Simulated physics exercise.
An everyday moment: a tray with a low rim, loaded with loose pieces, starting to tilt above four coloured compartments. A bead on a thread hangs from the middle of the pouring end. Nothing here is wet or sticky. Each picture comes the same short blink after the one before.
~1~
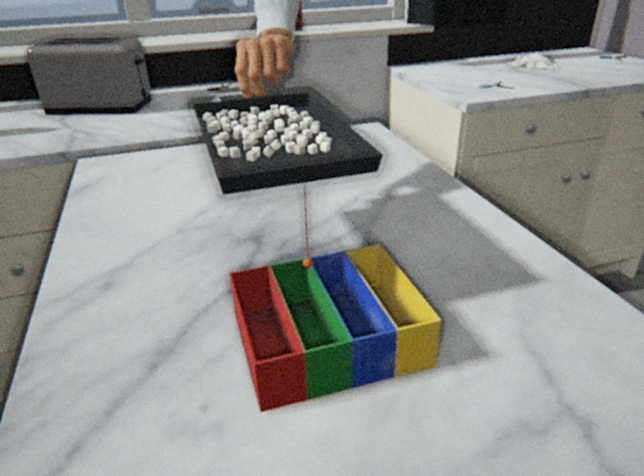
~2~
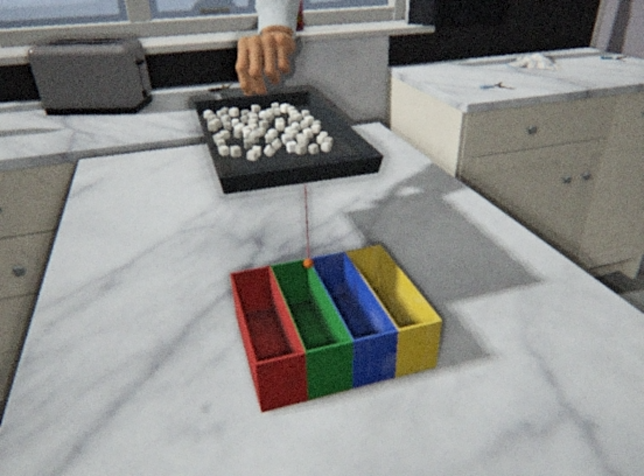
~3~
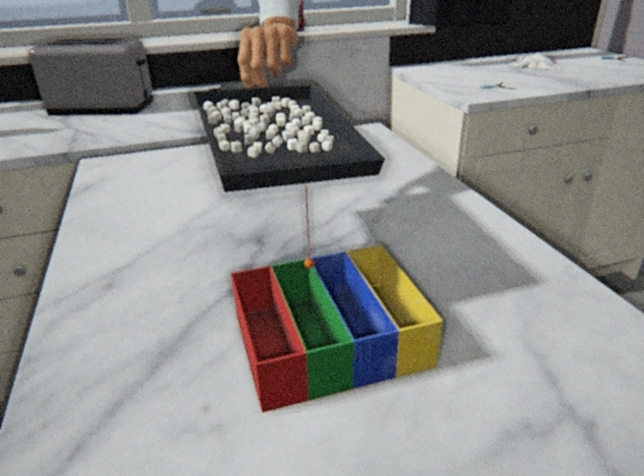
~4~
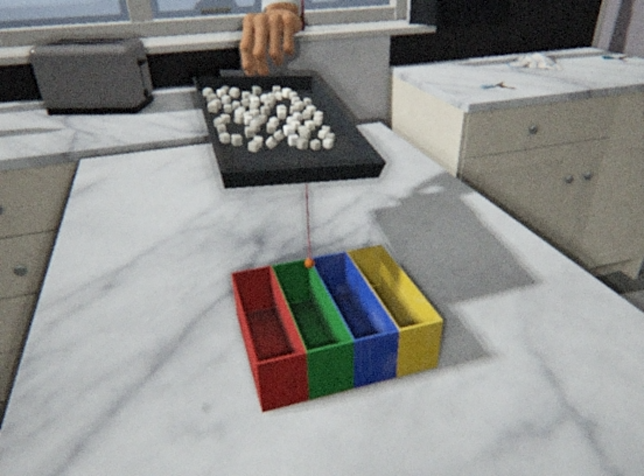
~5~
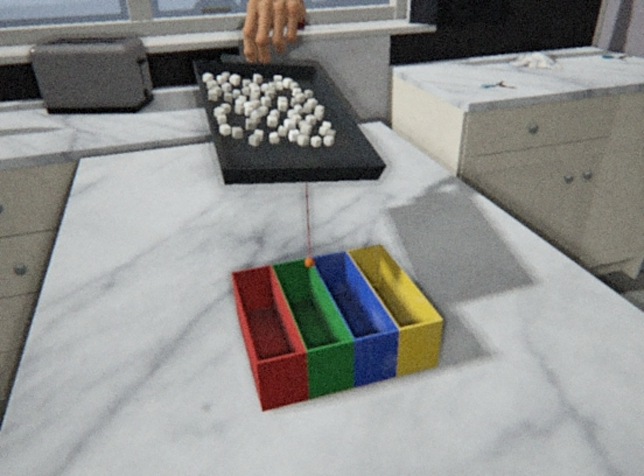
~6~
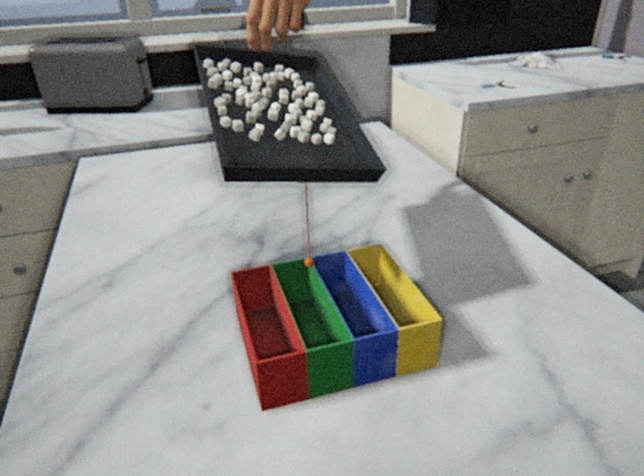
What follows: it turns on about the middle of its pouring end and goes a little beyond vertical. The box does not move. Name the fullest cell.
Most goes to the yellow cell.
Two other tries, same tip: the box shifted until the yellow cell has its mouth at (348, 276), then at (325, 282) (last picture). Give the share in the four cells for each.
The first gives 20 %, the second 0 %.
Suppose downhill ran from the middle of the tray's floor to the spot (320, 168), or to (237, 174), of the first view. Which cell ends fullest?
First that yellow cell, then the red one.
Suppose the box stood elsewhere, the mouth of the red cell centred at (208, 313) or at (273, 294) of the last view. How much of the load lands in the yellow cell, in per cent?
The first gives 10 %, the second 60 %.
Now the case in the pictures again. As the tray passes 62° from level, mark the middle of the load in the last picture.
Roughly at (352, 146).
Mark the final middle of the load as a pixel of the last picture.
Near (385, 310).
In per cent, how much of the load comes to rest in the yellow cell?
Near 60 %.
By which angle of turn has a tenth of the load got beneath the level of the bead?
Roughly 80°.
Shortly afterwards, tray tipped steeply; all but a few on the tray; only a few falling or outside the box.
Next, tray tipped past a quarter turn; the bulk on the tray; a little in the yellow cell; only a few in the blue cell; a little falling or outside the box.
Some moments later, tray tipped past a quarter turn; near two thirds in the yellow cell; a little in the blue cell; only a few in the green cell; near a quarter falling or outside the box.
In the end, tray tipped past a quarter turn; near two thirds in the yellow cell; a little in the blue cell; only a few in the green cell; none at all in the red cell; near a quarter outside the box.
